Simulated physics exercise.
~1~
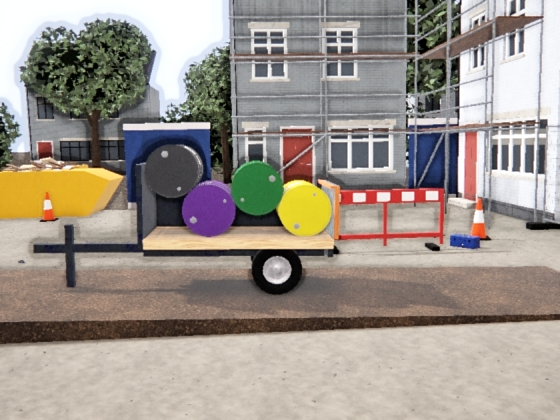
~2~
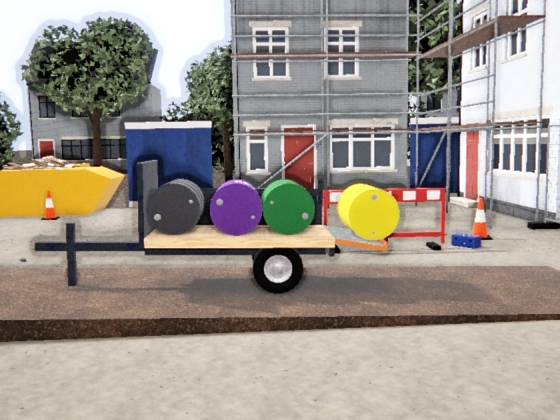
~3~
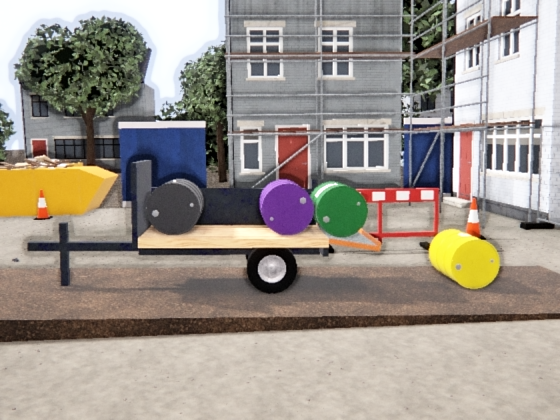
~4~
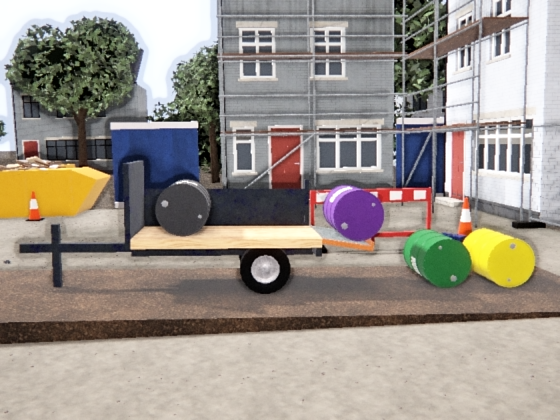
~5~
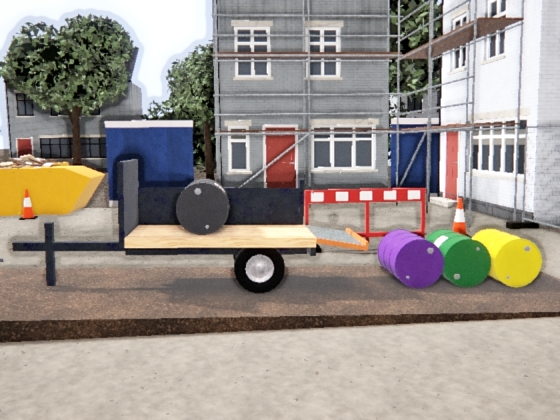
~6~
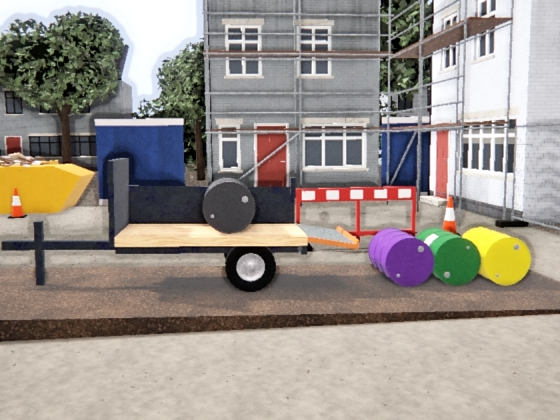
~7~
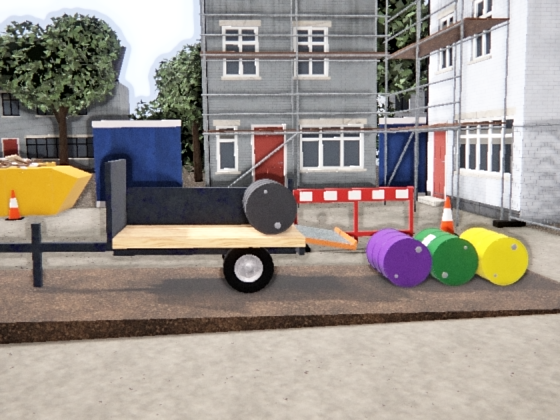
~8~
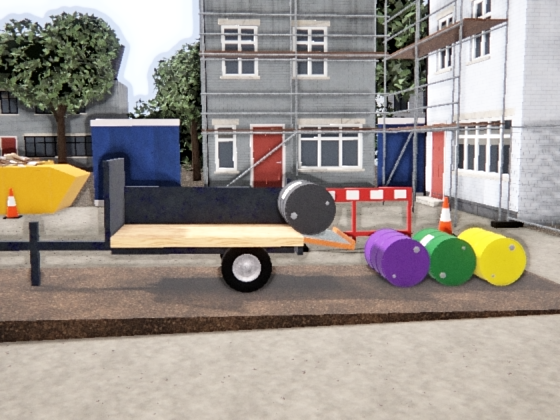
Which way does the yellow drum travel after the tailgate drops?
The yellow drum rolls to the right, coming off the tailgate and onto the ground.
